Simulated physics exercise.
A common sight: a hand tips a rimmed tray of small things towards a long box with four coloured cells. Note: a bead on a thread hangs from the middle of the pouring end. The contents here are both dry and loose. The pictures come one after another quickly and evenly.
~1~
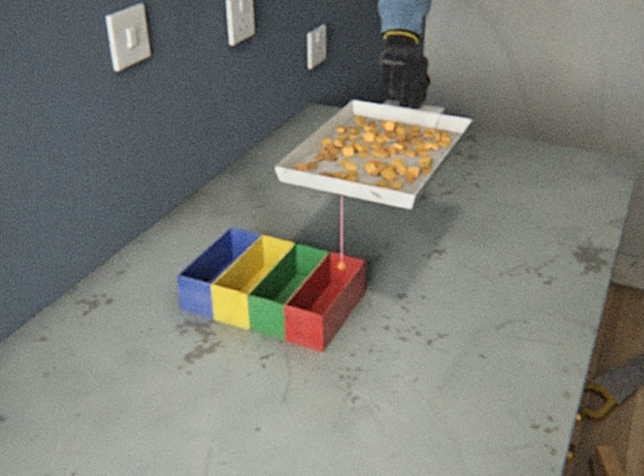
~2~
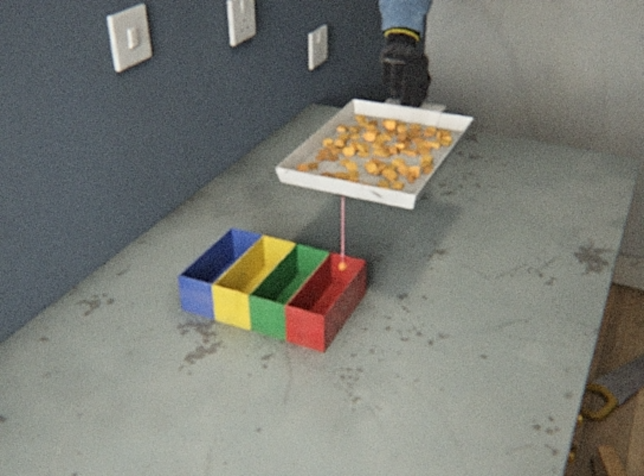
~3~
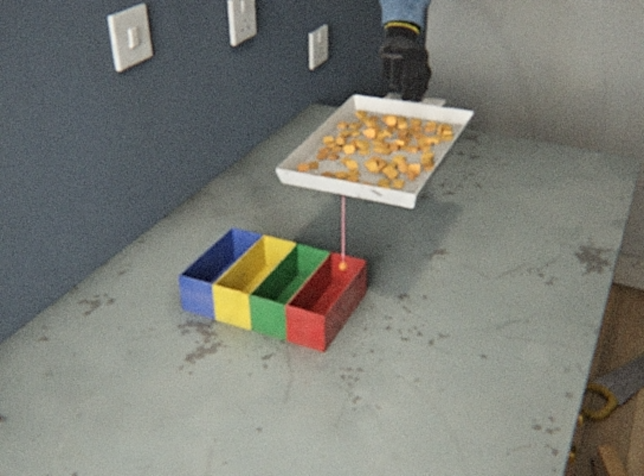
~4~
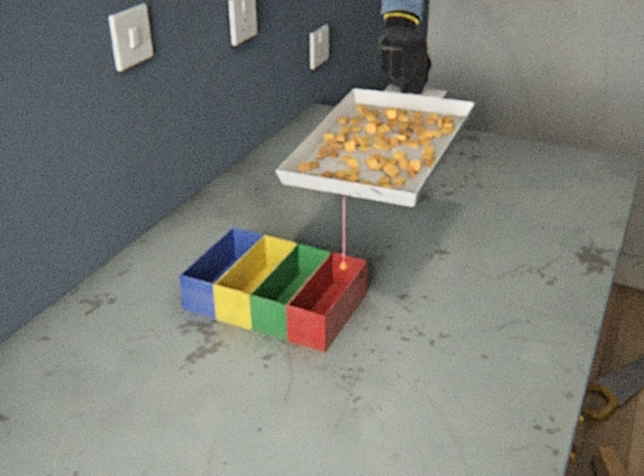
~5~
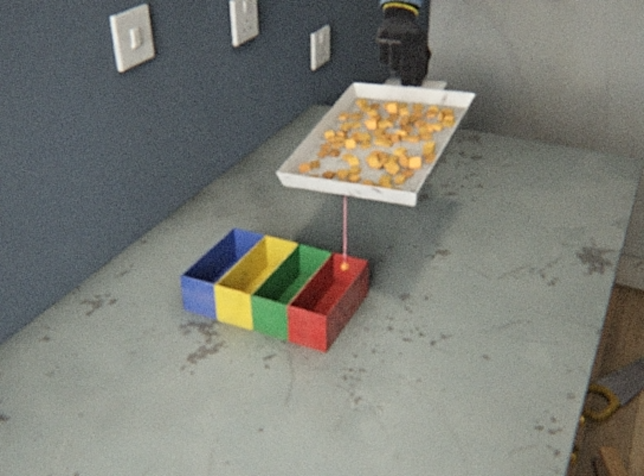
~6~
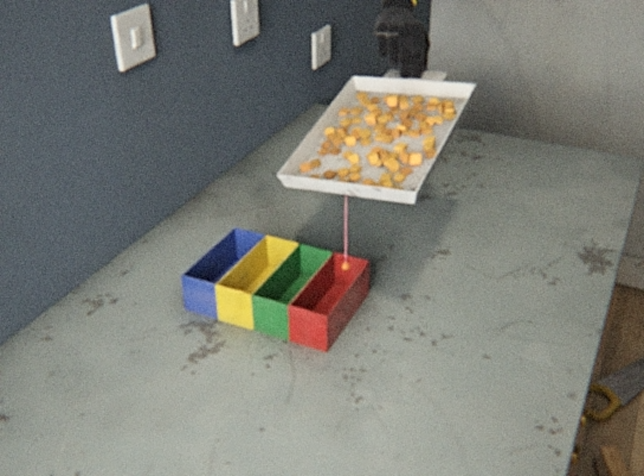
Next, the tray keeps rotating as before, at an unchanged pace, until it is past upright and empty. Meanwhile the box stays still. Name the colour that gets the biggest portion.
Green.
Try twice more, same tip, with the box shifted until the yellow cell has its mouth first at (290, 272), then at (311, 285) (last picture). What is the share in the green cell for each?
First placement: Some 20 %; second placement: Some 0 %.
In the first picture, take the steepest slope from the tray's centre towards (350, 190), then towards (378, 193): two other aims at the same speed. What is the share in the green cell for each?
Roughly 20 % in the first case and 0 % in the second.
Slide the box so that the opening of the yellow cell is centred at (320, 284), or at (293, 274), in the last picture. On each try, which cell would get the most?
Result 1: The blue one. Result 2: The cell in yellow.
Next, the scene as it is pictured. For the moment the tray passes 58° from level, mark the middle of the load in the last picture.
Near the pixel (333, 147).
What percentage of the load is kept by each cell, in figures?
Result, per cent by cell: Blue 0; yellow 20; green 60; red 20.
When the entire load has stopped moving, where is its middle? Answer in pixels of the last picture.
The centre comes to rest near (285, 307).
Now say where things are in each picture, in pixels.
Corners of the pouring end (280, 166) and (412, 193), level; middle of the load (377, 153), cereal squares; bead on its thread (342, 266); blue cell (196, 294); yellow cell (230, 304); green cell (266, 314); red cell (304, 325), in the first frame.
Corners of the pouring end (281, 167) and (413, 193), level; middle of the load (379, 152), in the second frame.
Corners of the pouring end (281, 168) and (413, 192), tipped barely, lowest at the left corner; middle of the load (379, 149), in the third frame.
Corners of the pouring end (281, 169) and (413, 191), tipped a little, lowest at the left corner; middle of the load (380, 145), in the fourth frame.
Corners of the pouring end (282, 171) and (413, 191), tipped a little, lowest at the left corner; middle of the load (380, 142), in the fifth frame.
Corners of the pouring end (282, 173) and (413, 190), tipped a little, lowest at the left corner; middle of the load (381, 137); blue cell (200, 294); yellow cell (234, 304); green cell (270, 314); red cell (308, 325), in the sixth frame.
Just after the last frame, tray tipped steeply; every one on the tray.
A moment on, tray tipped right over; roughly half on the tray; just a few in the green cell; just a few in the yellow cell; roughly a third falling or outside the box.
Further on, tray tipped past a quarter turn; roughly two thirds in the green cell; roughly a quarter in the yellow cell; roughly a quarter in the red cell.
When it is over, tray tipped past a quarter turn; roughly two thirds in the green cell; roughly a quarter in the yellow cell; roughly a quarter in the red cell; not one in the blue cell.
